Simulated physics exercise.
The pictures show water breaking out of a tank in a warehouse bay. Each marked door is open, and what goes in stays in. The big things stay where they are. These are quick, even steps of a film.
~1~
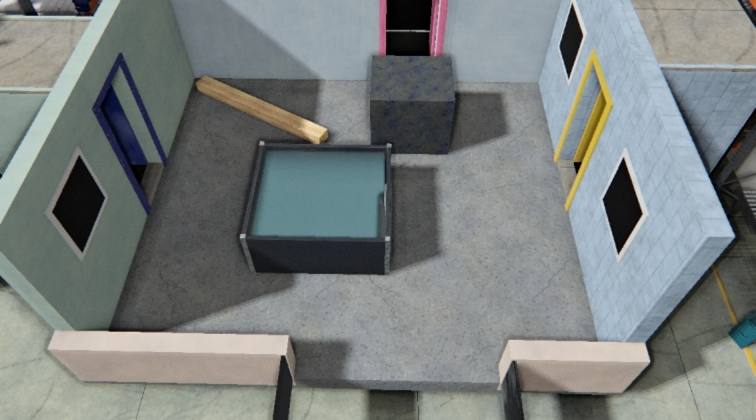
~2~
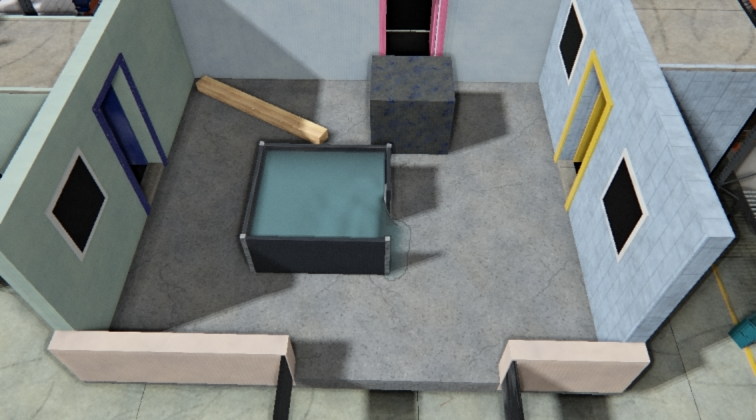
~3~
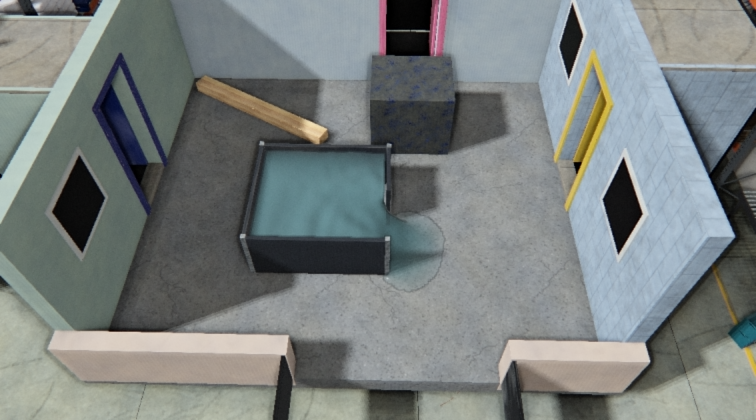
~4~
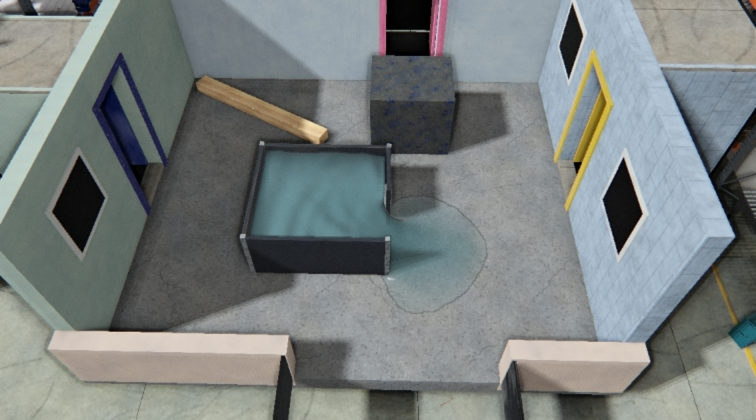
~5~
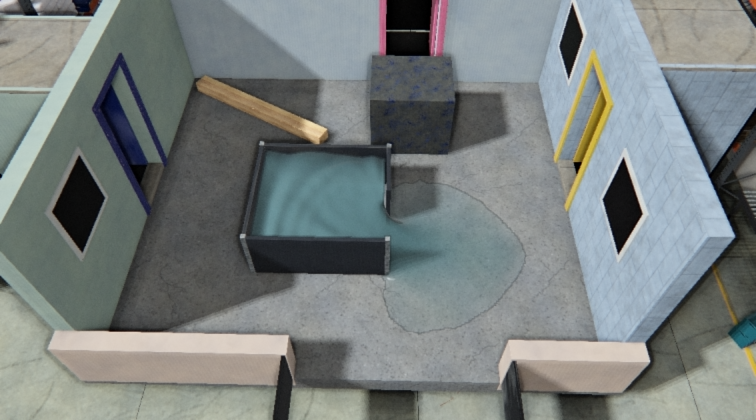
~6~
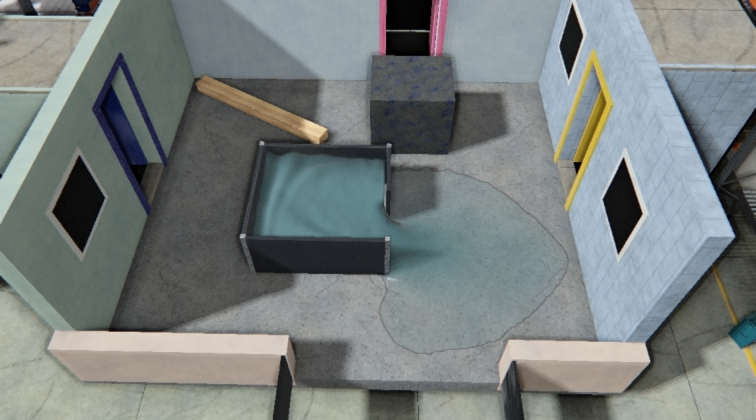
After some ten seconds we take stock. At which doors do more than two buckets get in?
One by one: The pink door admits no more than that; the yellow door lets in a lot; the blue door admits no more than that.
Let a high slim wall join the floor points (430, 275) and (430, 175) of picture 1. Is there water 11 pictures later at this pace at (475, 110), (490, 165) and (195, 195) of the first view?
One after the other: Clear, under water, dry.
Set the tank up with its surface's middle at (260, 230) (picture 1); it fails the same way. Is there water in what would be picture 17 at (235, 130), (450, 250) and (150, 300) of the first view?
In turn: No water, wet, not flooded.
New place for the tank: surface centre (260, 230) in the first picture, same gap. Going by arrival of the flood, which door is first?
First comes the yellow door.
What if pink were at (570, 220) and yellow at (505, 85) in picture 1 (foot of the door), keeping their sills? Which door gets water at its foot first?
That is the door marked pink.
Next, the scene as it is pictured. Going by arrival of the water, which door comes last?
I say the one in blue.
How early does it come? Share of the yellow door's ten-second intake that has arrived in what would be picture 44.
Roughly 95 per cent.
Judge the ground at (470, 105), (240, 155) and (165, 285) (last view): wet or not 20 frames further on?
In turn: Wet, not flooded, not flooded.
A moment on, water covers 30 % of the floor; the pink door not reached, the yellow door under two buckets in, the blue door not reached.
Next, water covers 30 % of the floor; the pink door not reached, the yellow door over two buckets in, the blue door not reached.
Then, water covers 35 % of the floor; the pink door wet at the sill, nothing in, the yellow door over two buckets in, the blue door not reached.
Later, water covers 55 % of the floor; the pink door wet at the sill, nothing in, the yellow door far over two buckets in, the blue door not reached.
In the end, water covers 75 % of the floor; the pink door wet at the sill, nothing in, the yellow door far over two buckets in, the blue door wet at the sill, nothing in.
